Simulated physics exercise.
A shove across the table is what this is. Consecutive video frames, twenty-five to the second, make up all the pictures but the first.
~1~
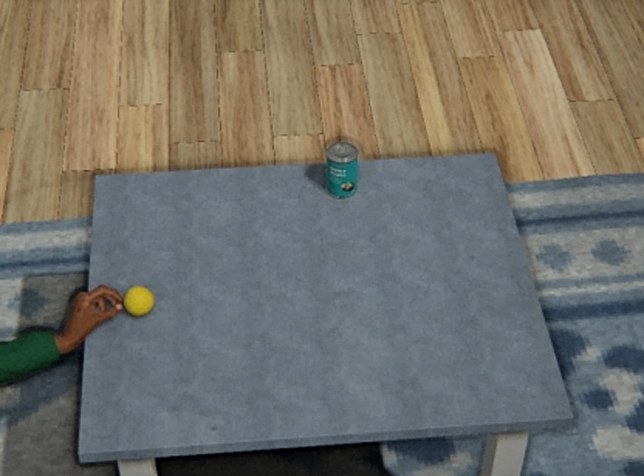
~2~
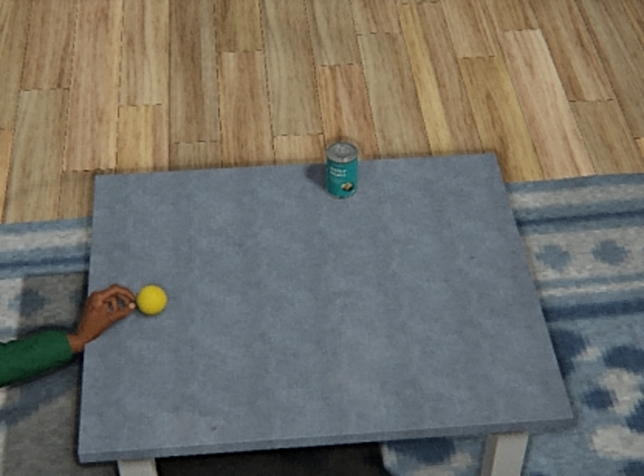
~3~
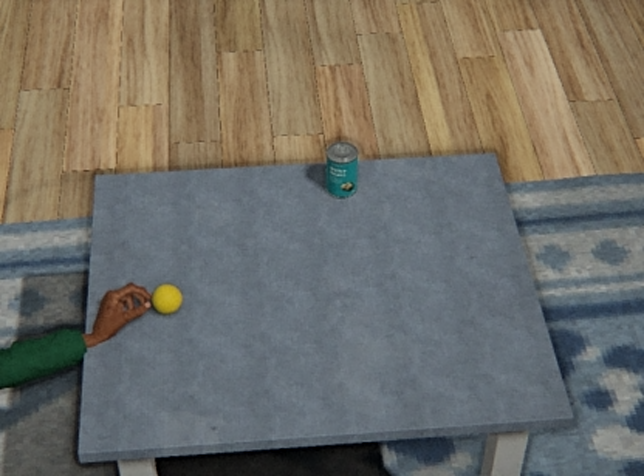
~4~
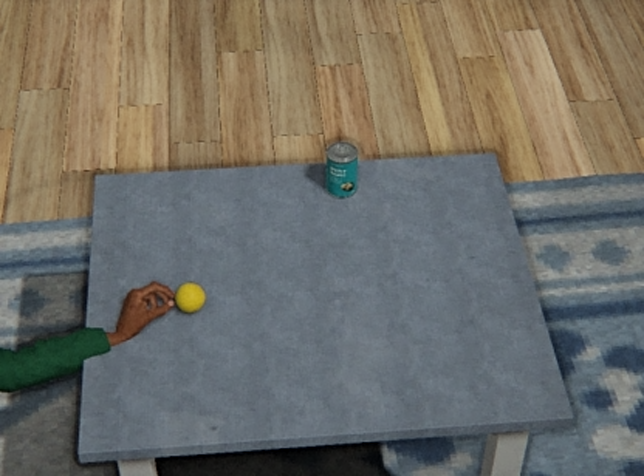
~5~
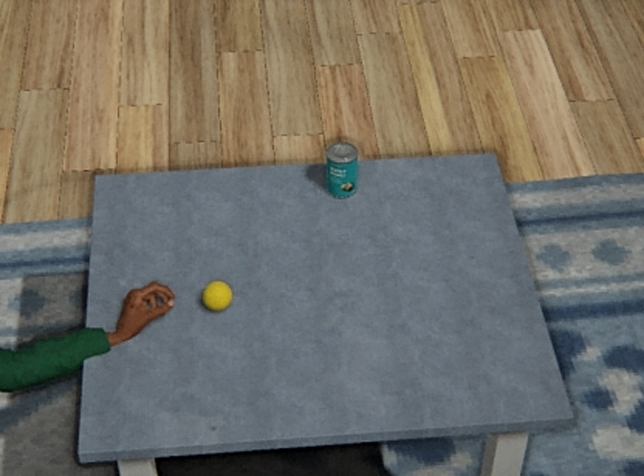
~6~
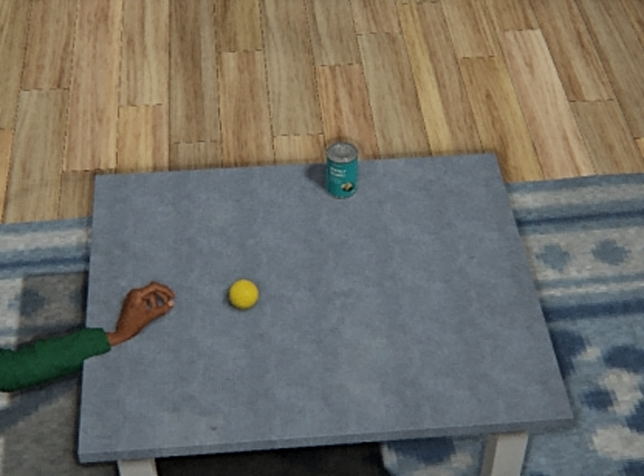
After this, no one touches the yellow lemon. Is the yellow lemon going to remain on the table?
I expect it to pass the edge.
Then, 0.20 s after the last picture, yellow lemon rolled well along near (367, 286).
Then, 0.50 s after the last picture, yellow lemon rolled well along near (525, 277).
Then, 0.70 s after the last picture, yellow lemon now off the table.
Then, 1.00 s after the last picture, things are still on the move.
By the end, off the table, yellow lemon.
